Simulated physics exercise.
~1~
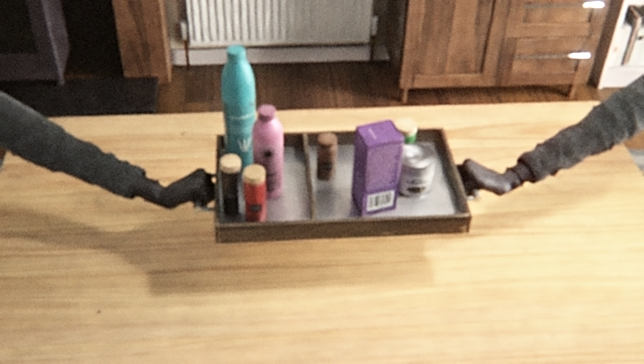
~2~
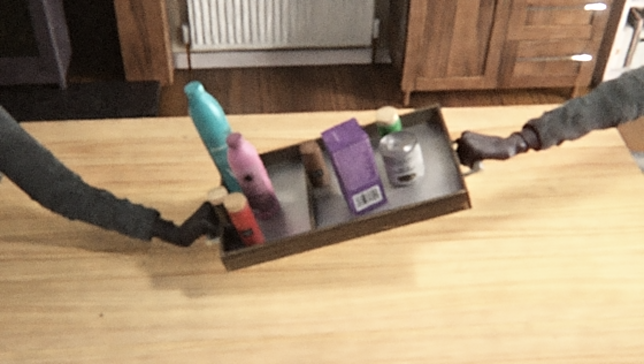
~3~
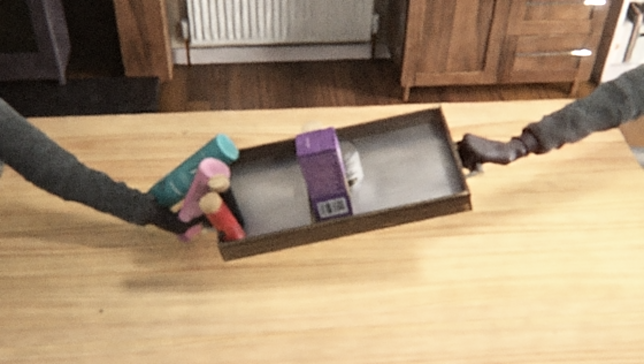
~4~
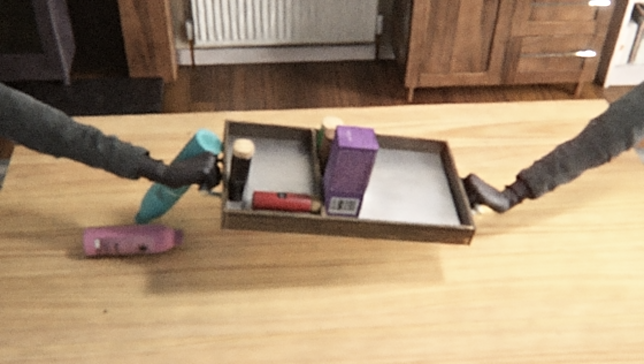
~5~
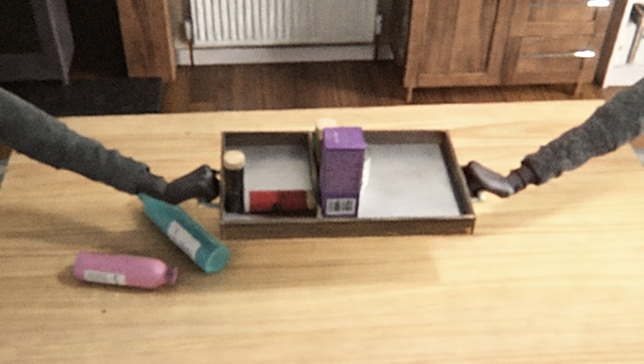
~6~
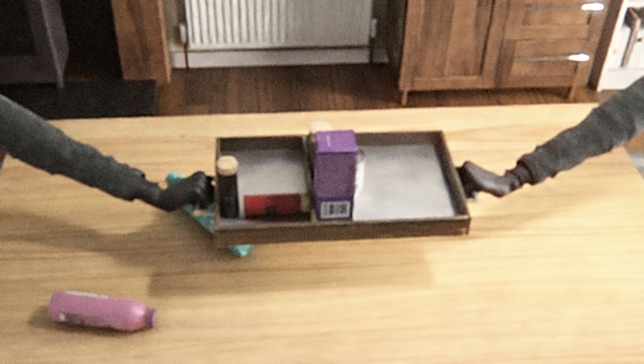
At the start, two hands hold a serving tray level above a wooden table, loaded with bottles, small shakers, a white tin and a purple carton. The hands tip the tray down to the left, and the tall turquoise bottle and the pink bottle lean over. Everything slides left, and these two bottles tumble over the rim. The tray then swings back slightly the other way as they drop to the table, while the red shaker lies on its side. Finally the tray is level again, the carton stands near the cross bar, and the pink bottle has rolled further away.
